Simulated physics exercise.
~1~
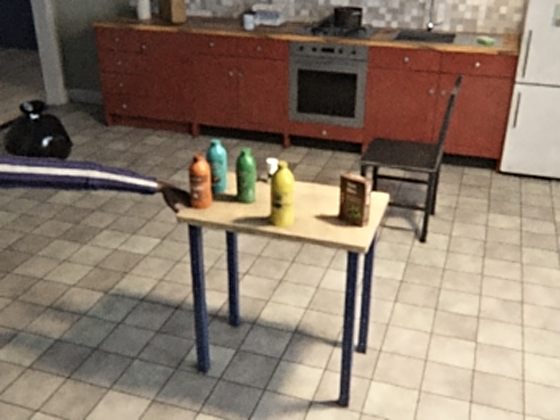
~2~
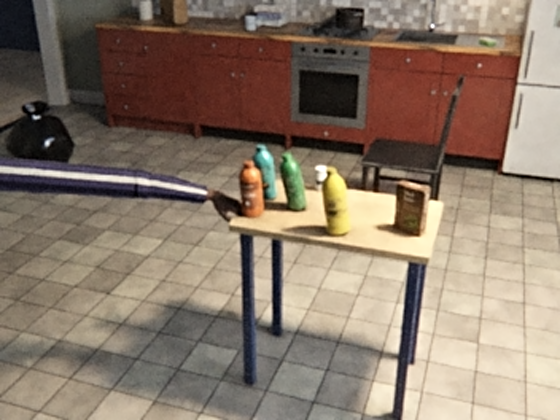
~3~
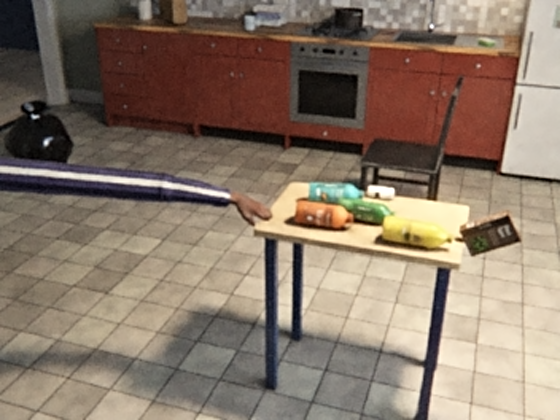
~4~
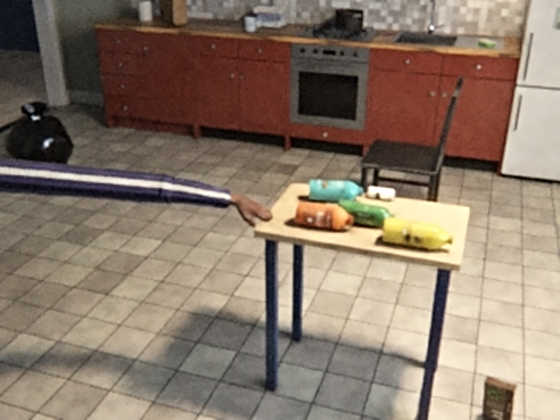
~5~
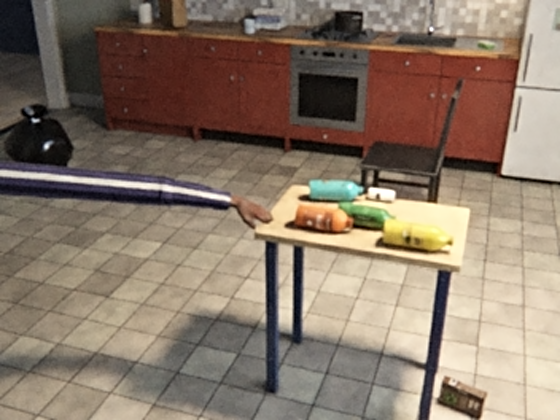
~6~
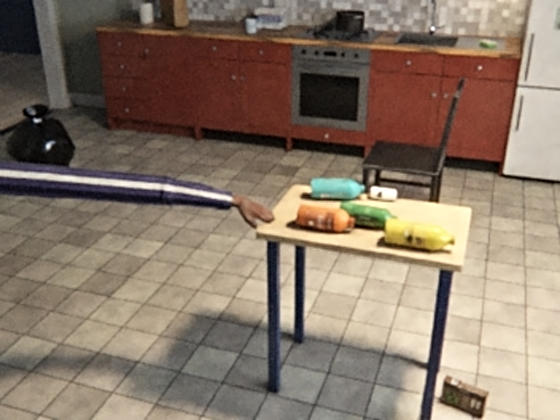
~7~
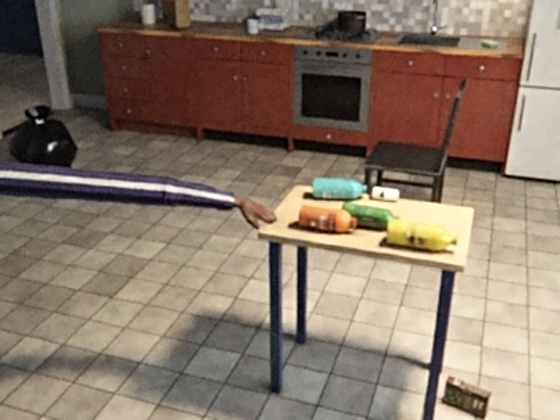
A hand in a striped sleeve dragged a small table to the right across a kitchen floor, and the bottles on it toppled onto their sides and stayed on top, while a brown packet tipped off the right edge and ended up on the floor.
